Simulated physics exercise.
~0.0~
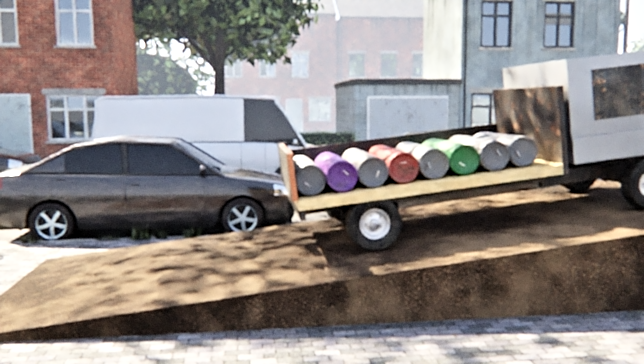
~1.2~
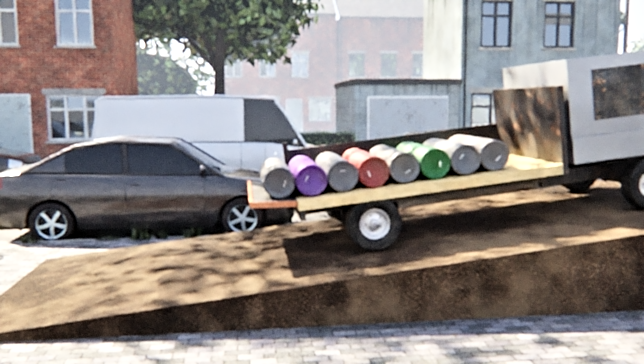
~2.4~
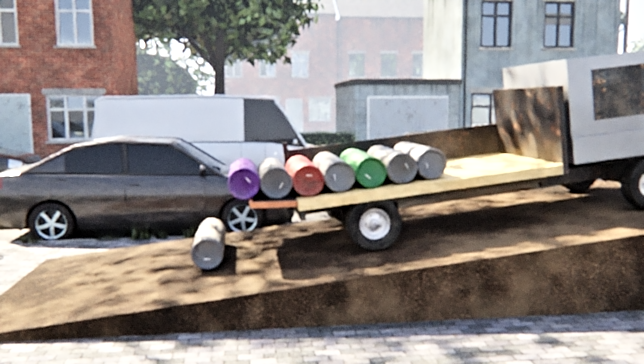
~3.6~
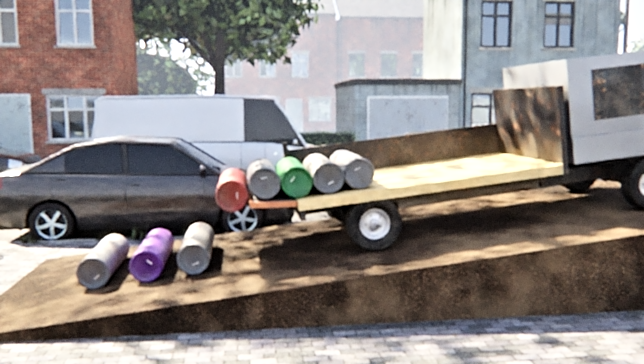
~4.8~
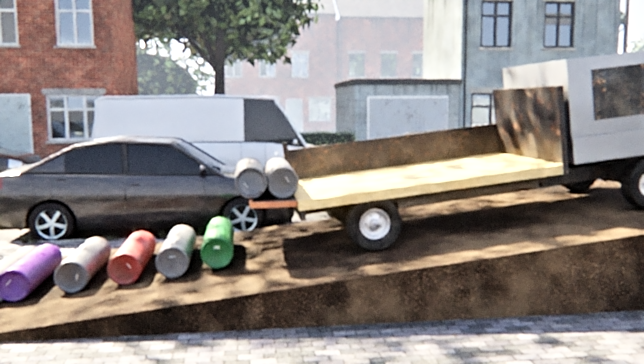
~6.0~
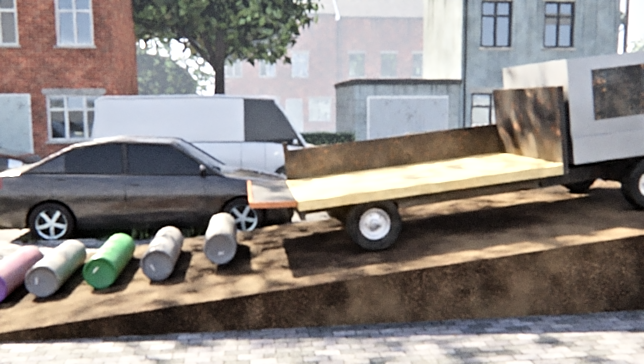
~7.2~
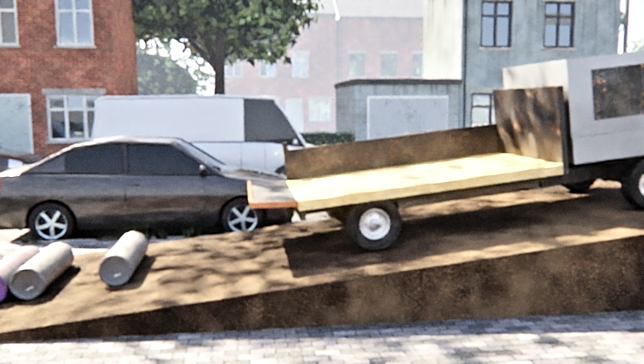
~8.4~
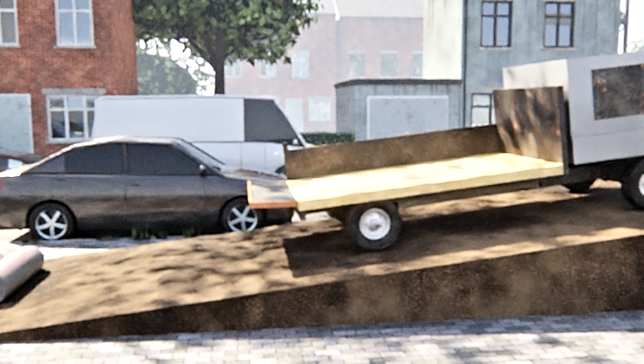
On a dirt ramp, a truck's tailgate drops and coloured cylinders roll left off the bed and down the slope, emptying it.
